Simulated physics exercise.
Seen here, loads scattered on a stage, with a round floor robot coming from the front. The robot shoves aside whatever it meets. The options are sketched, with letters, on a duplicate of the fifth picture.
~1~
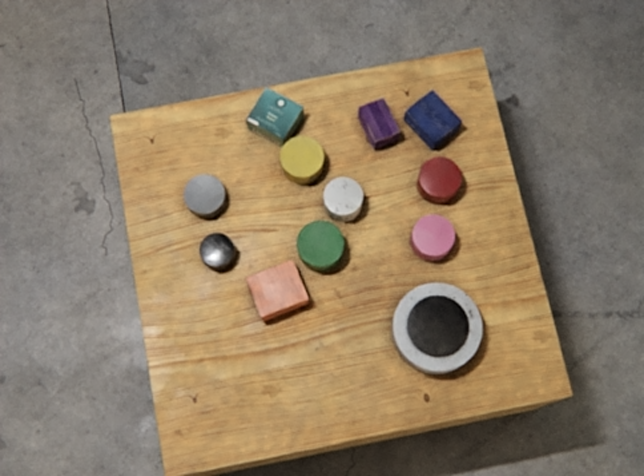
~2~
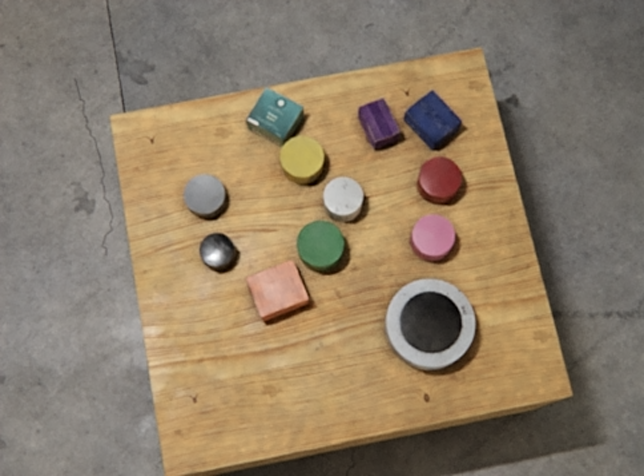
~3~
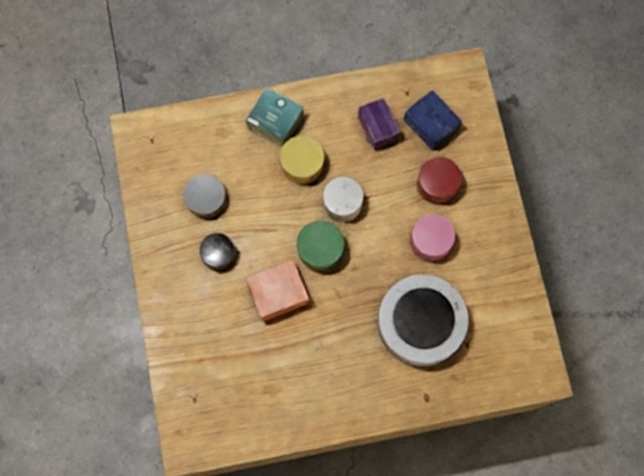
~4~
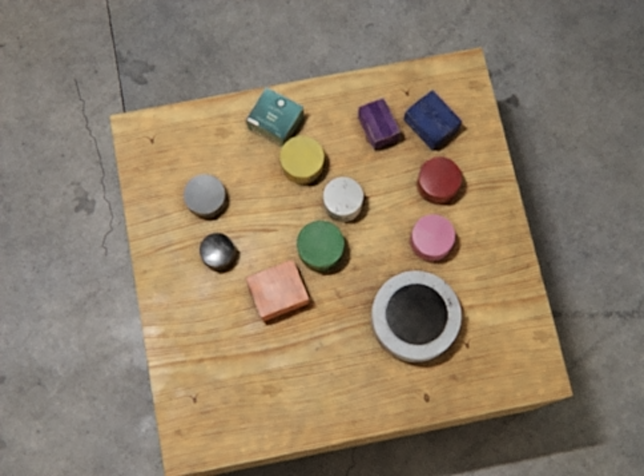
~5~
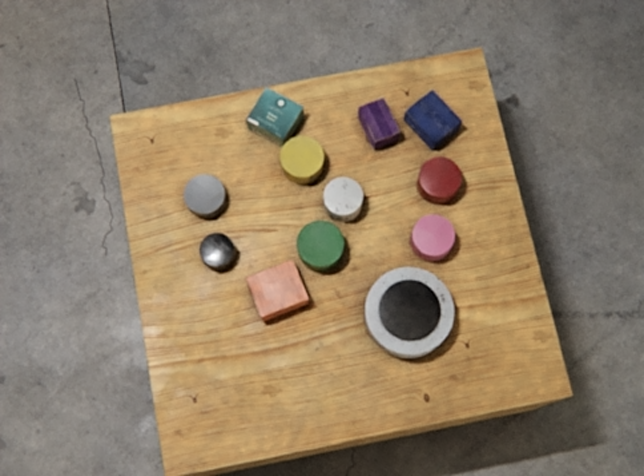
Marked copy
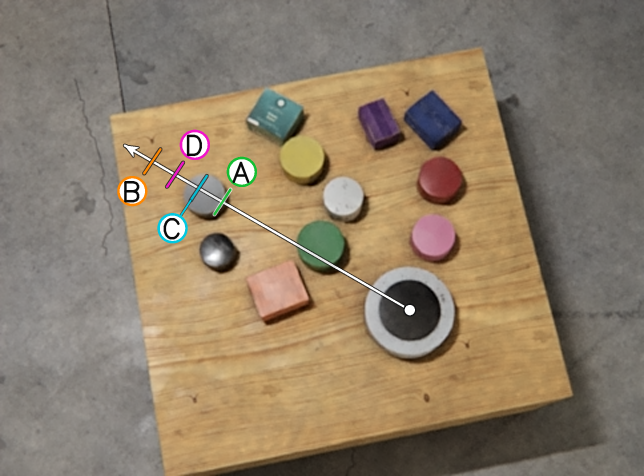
A round grey robot with a black top slides slowly left and slightly upward across the lower right of a square wooden stage, seen from above on a cracked concrete floor. Turquoise, purple and blue boxes sit along the top, with yellow, white, green, red, pink, grey and black round pieces and an orange block below. Everything else stays still, and the camera does not move.
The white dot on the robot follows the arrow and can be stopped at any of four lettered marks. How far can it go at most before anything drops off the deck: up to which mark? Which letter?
It can go as far as D.
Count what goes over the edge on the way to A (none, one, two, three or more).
The count is none.
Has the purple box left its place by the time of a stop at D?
No.
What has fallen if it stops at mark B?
It is the grey pail.
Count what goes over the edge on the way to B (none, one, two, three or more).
In all, one.
On the marked copy, A at (222, 202); B at (152, 161); C at (199, 188); D at (175, 175); the arrow from (410, 310) to (125, 146); the white dot at (410, 310).
Following D. Soon after the start, robot (324, 264); orange crate (262, 293); green pail (282, 215).
Later, robot (241, 216); black canister (195, 255); grey pail (188, 187).
In the end, robot (177, 179); grey pail (125, 152); green pail (226, 135); nothing has fallen.
As for the rest, A is safe but short; B drops the grey pail; C is safe but short.
